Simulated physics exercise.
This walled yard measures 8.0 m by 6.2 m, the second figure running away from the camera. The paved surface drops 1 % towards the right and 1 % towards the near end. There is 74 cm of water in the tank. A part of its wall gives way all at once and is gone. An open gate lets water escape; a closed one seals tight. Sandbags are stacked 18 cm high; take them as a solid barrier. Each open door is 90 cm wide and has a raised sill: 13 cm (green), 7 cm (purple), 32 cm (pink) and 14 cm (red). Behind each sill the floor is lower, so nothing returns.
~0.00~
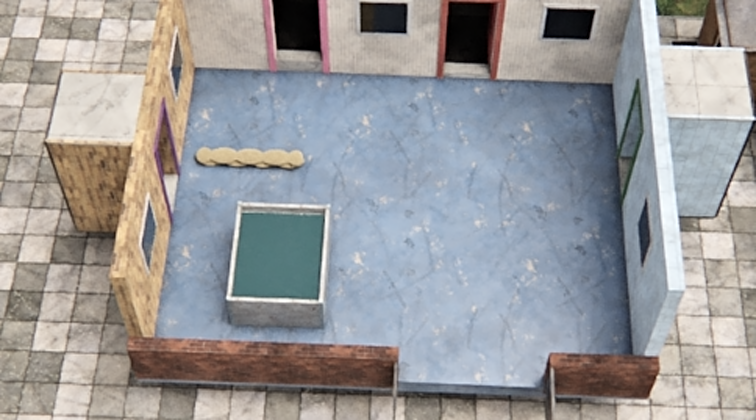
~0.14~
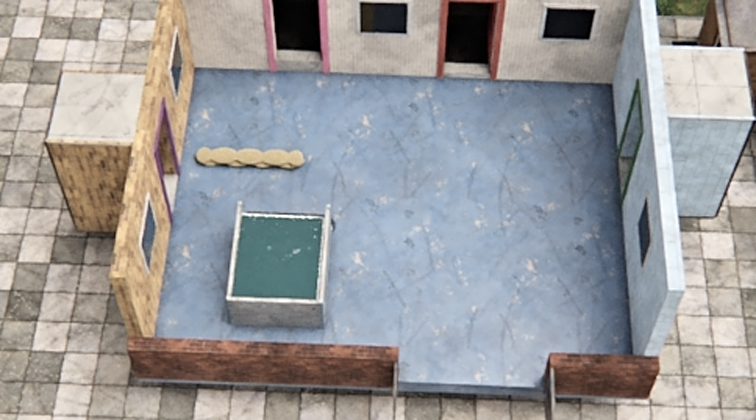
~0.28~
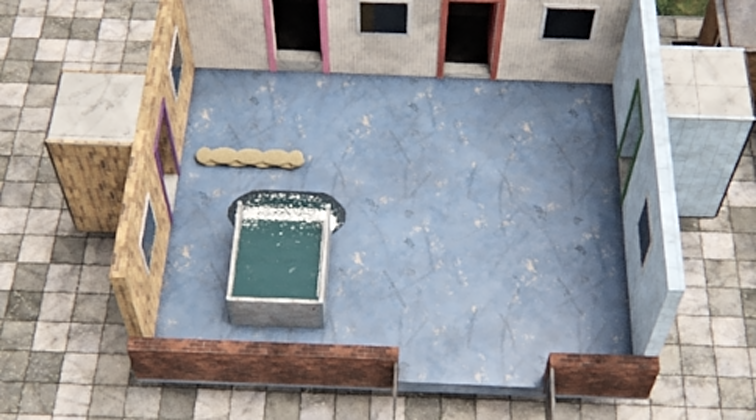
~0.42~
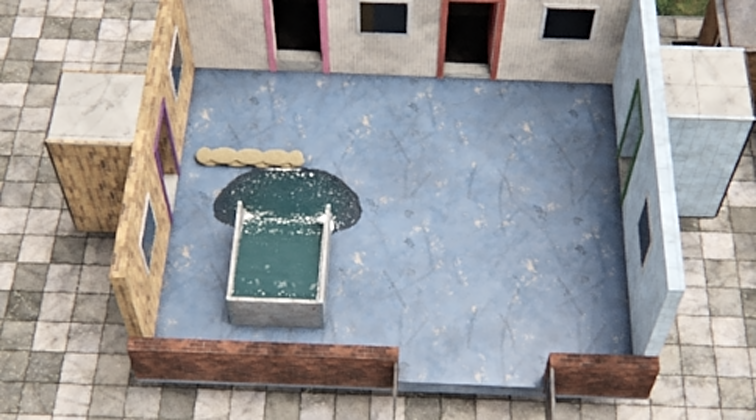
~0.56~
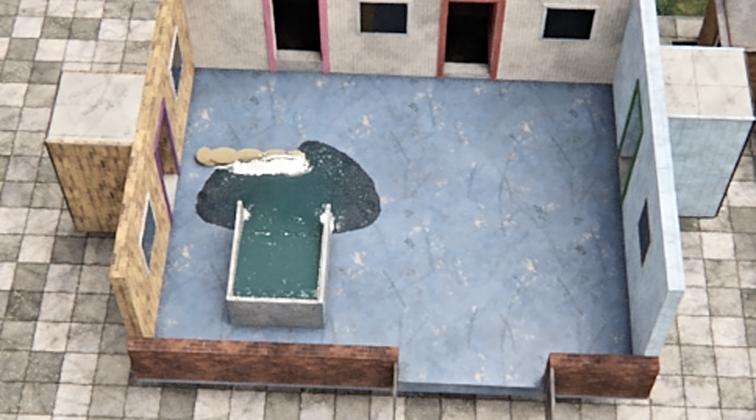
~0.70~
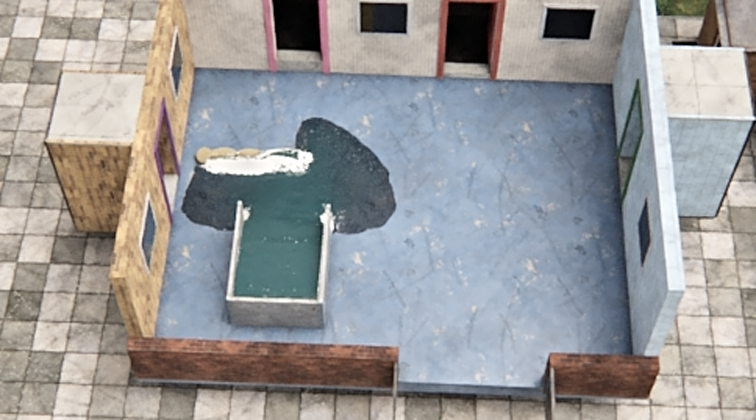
The footage shows a walled yard with a blue floor, where the far side of a water tank disappears and water pours out, spreading across the floor towards a low row of sandbags, foaming against them and fanning around their right end.
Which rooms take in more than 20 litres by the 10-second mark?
The water let in: At the green door it keeps below the limit; at the purple door it exceeds the limit; at the pink door it stays under the limit; at the red door it keeps below the limit.
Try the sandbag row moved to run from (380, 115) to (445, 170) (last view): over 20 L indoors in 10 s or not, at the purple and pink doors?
Against that limit: Purple under, pink not over.
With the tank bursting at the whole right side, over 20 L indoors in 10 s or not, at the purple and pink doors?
Against that limit: Purple under, pink not over.
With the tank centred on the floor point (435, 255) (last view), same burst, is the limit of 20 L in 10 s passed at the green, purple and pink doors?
Against that limit: Green not over, purple below, pink not over.
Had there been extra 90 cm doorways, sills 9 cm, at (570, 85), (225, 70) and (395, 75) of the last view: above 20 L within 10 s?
In turn: Below, past it, above.
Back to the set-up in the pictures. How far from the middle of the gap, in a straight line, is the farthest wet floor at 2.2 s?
About 5.4 m.
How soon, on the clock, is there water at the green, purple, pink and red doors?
Arrival: Green 3.8 s, purple 0.8 s, pink 1.3 s, red 1.8 s.
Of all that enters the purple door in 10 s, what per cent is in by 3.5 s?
Some 80 per cent by then.
After 1.4 s water covers 25 % of the floor and is deepest (40 cm) near (279, 174); green door not reached, purple door 13 cm at the sill, 3 L in, pink door 4 cm at the sill, 0 L in, red door not reached.
After 2.2 s water covers 35 % of the floor and is deepest (28 cm) near (279, 174); green door not reached, purple door 17 cm at the sill, 36 L in, pink door 17 cm at the sill, 0 L in, red door 11 cm at the sill, 0 L in.
After 3.5 s water covers 45 % of the floor and is deepest (24 cm) near (610, 86); green door not reached, purple door 14 cm at the sill, 99 L in, pink door 7 cm at the sill, 0 L in, red door 10 cm at the sill, 1 L in.
After 6.0 s water covers 70 % of the floor and is deepest (12 cm) near (614, 147); green door 11 cm at the sill, 0 L in, purple door 6 cm at the sill, 125 L in, pink door 4 cm at the sill, 0 L in, red door 4 cm at the sill, 1 L in.
After 10.0 s water covers 90 % of the floor and is deepest (17 cm) near (631, 368); green door 8 cm at the sill, 0 L in, purple door 1 cm at the sill, 125 L in, pink door 2 cm at the sill, 0 L in, red door 2 cm at the sill, 1 L in.
